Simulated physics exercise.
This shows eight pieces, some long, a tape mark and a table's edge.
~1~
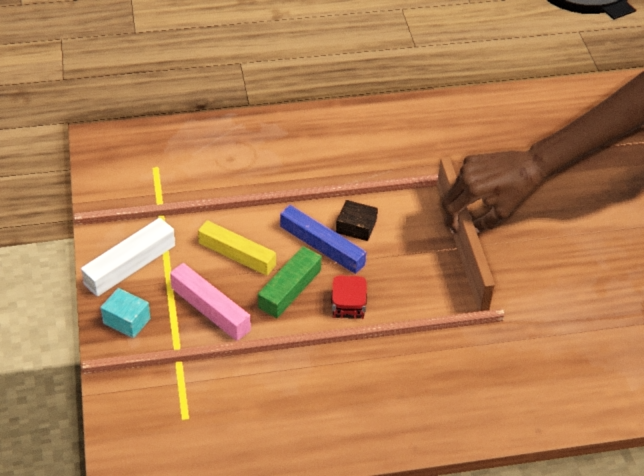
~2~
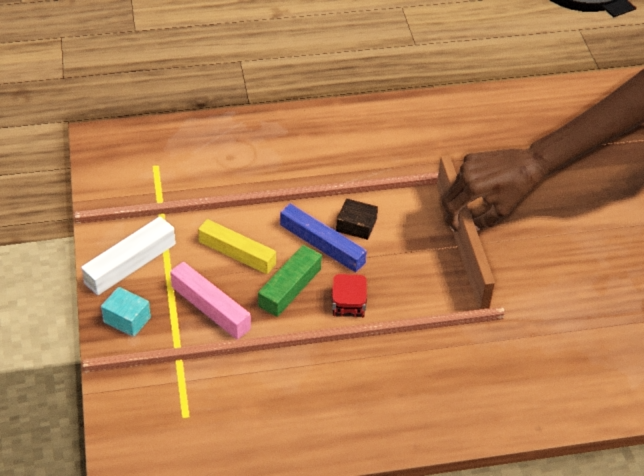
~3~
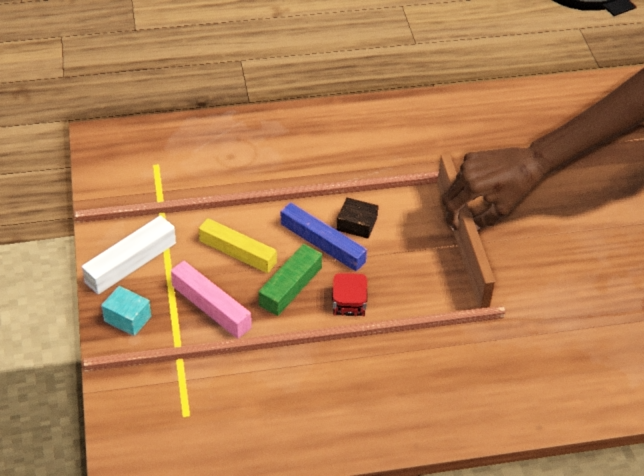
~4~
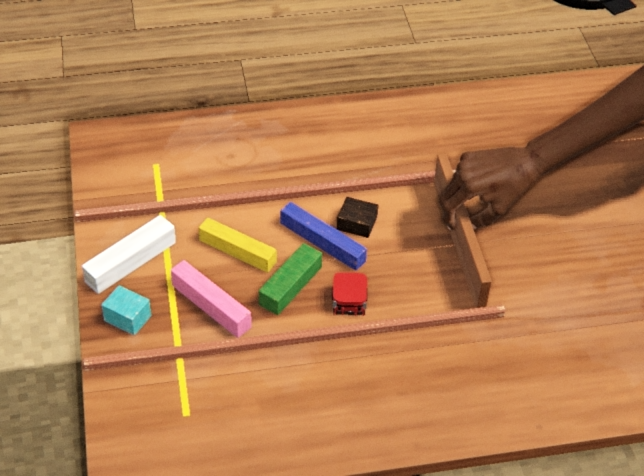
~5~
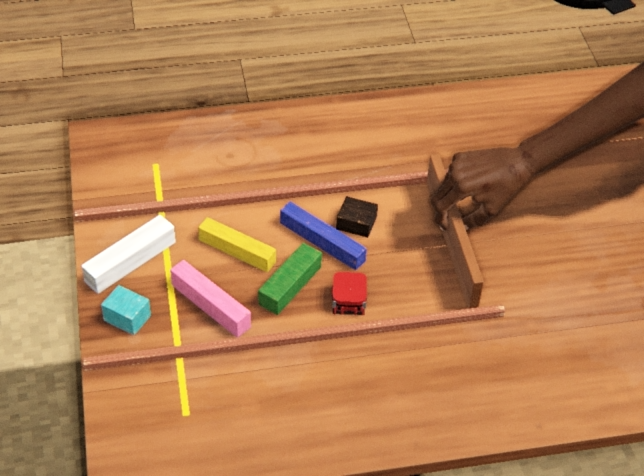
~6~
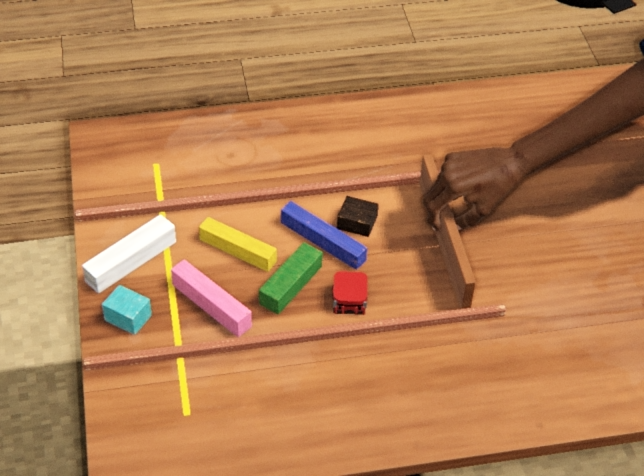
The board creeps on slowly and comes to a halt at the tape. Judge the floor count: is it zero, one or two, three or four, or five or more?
The pieces lost over the edge are fewer than three, but some.
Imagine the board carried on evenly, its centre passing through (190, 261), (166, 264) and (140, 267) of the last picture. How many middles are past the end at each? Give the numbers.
Per position: 0 / 2 / 3.
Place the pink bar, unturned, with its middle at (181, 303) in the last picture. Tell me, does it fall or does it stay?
It stays put.
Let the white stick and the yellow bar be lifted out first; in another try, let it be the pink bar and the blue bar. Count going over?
The first removal gives 1, the second gives 0.
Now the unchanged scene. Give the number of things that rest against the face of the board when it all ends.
The count in contact is 4.
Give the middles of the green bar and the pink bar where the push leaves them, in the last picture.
Roughly (139, 305) for the first and roughly (103, 309) for the second.
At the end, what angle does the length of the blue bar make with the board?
It sits some 35° out of line.
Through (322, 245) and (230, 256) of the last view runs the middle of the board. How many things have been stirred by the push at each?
First 4, then 8.
Soon after, none off yet; turquoise block at rest near (127, 310); white stick at rest near (130, 254); pink bar at rest near (211, 298).
After that, none off yet; turquoise block at rest near (127, 310); white stick moving near (127, 255); pink bar displaced a little near (176, 304).
In the end, the number that fall off is one or two; gone, white stick and turquoise block.
